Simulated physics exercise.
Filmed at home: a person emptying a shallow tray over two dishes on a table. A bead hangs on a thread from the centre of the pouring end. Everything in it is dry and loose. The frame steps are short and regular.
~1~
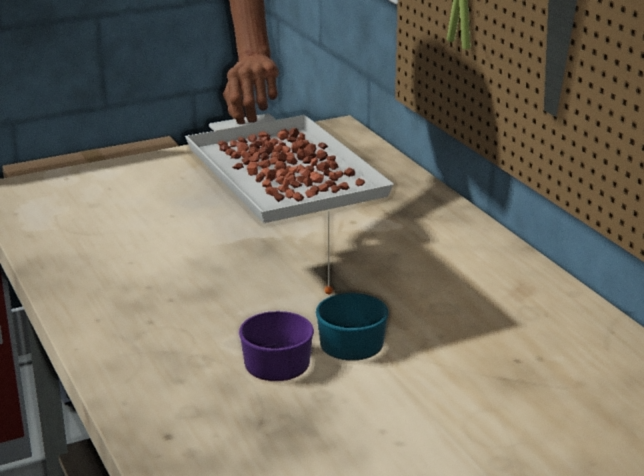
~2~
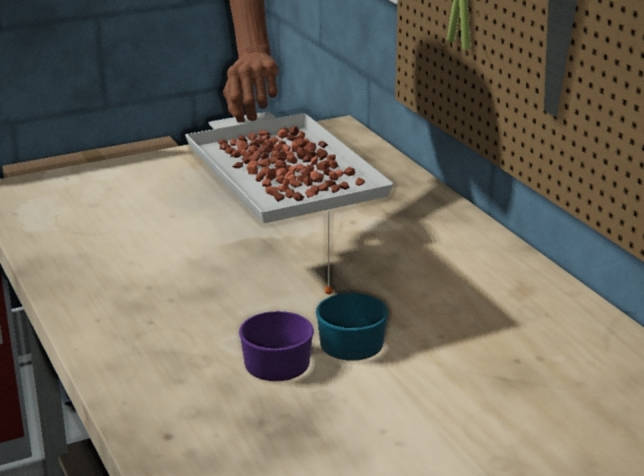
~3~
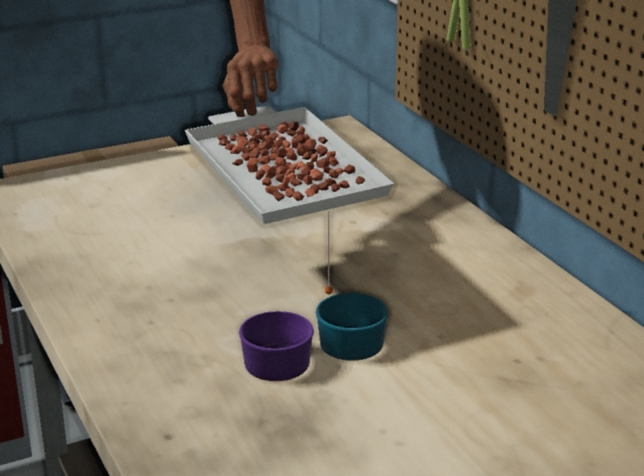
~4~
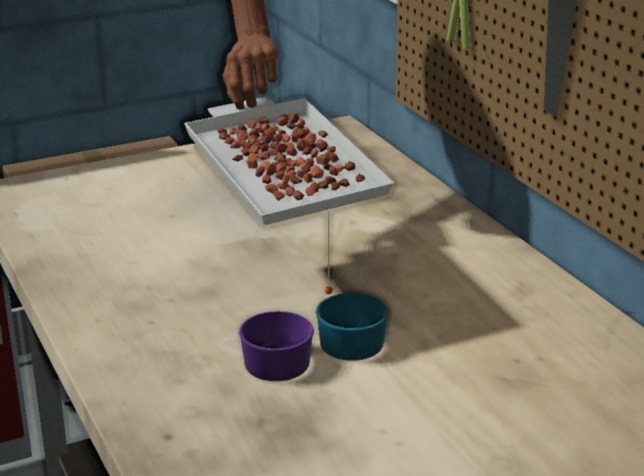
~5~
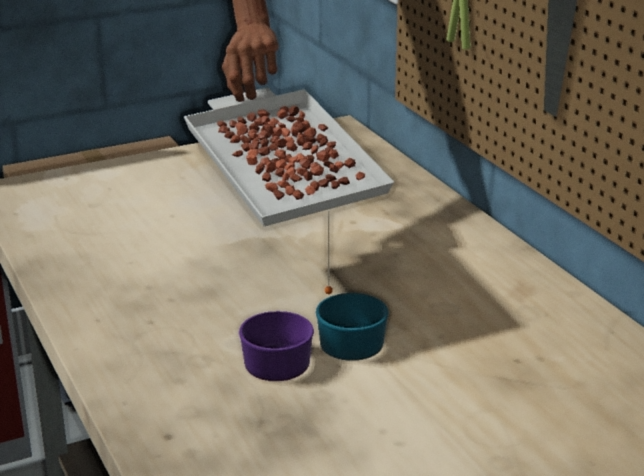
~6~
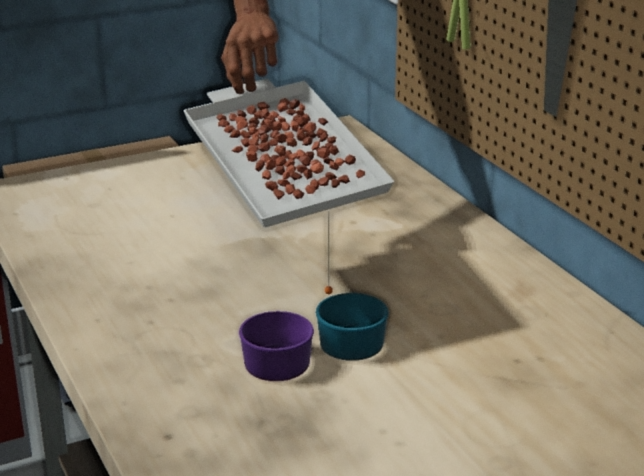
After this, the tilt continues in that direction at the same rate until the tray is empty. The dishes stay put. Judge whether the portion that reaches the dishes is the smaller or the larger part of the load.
It is the larger part.
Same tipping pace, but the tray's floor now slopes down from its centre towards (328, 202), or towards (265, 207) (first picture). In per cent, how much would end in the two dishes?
For the first it's near 50 %, for the second near 70 %.
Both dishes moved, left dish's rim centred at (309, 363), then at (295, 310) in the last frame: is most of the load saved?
At place one not up to half; at place two not up to half.
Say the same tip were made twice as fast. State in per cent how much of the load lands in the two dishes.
Share: Around 70%.
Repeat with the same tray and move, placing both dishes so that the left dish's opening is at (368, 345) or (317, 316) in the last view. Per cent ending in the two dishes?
First placement: 0 per cent; second placement: 40 per cent.
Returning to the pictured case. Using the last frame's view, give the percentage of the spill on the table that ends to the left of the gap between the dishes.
I make it about 50 percent or so.
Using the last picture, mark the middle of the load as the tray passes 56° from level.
I'd put it at about (290, 192).
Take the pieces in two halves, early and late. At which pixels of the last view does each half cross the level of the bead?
Early-half point (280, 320); late-half point (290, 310).
Just after the last frame, tray tipped steeply; almost all on the tray; about a tenth in the air.
A moment on, tray tipped right over; about a tenth on the tray; roughly half in the left dish; about a tenth in the right dish; about a tenth outside both; roughly a quarter in the air.
Further on, tray tipped past a quarter turn; roughly two thirds in the left dish; about a tenth in the right dish; roughly a quarter outside both.
When it is over, tray tipped past a quarter turn; roughly two thirds in the left dish; about a tenth in the right dish; roughly a quarter outside both.
